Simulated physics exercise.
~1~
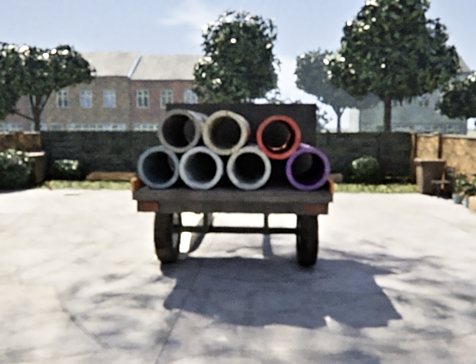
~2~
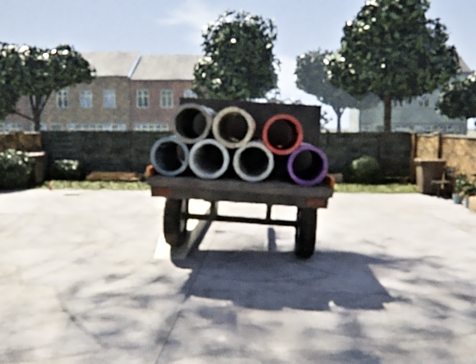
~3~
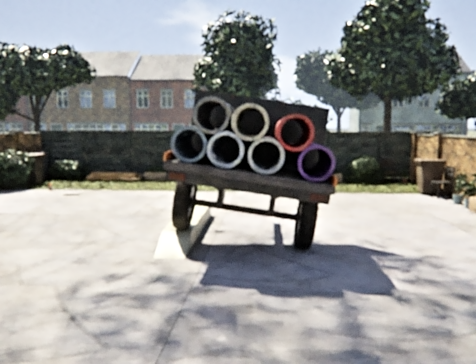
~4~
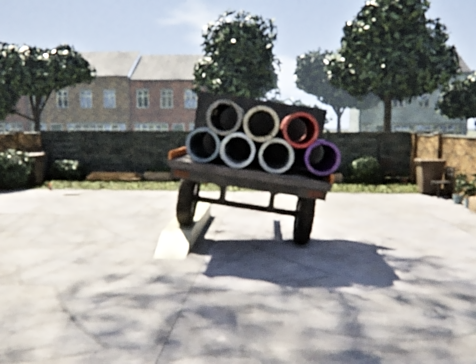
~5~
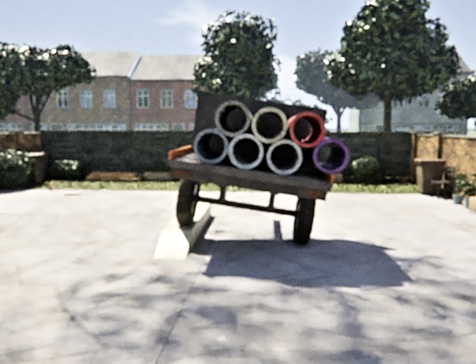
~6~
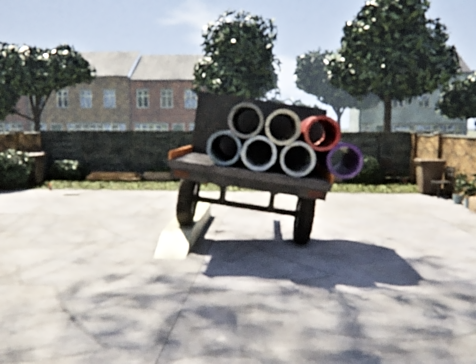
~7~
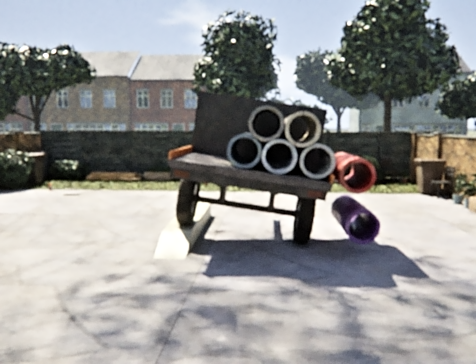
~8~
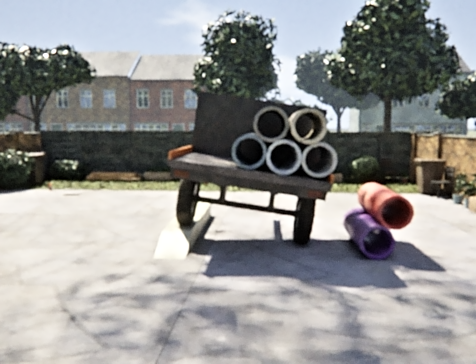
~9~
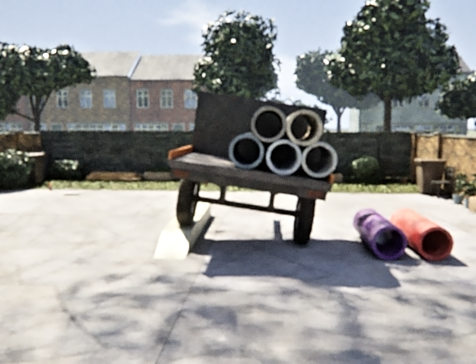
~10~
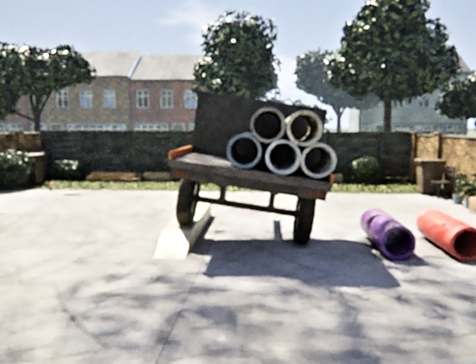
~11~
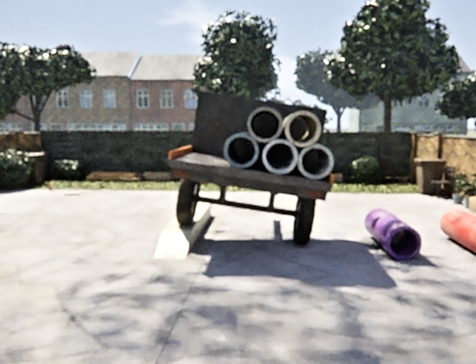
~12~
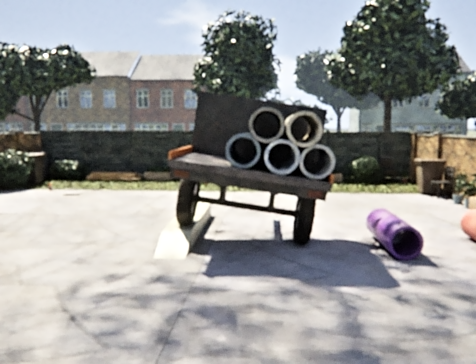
To begin with, a flat trailer seen from behind carries a stack of seven concrete pipes, one marked red and another purple, across a sunlit paved yard. It creeps away and its left wheel climbs a ramp, tilting the deck down to the right, where it stops. The pipes shift right, and the purple one rolls over the edge with the red one close behind. Both drop to the ground, the red landing beyond the purple. Red rolls on toward the right, partly out of view, while purple slows nearby and five pipes remain stacked on the tilted deck.
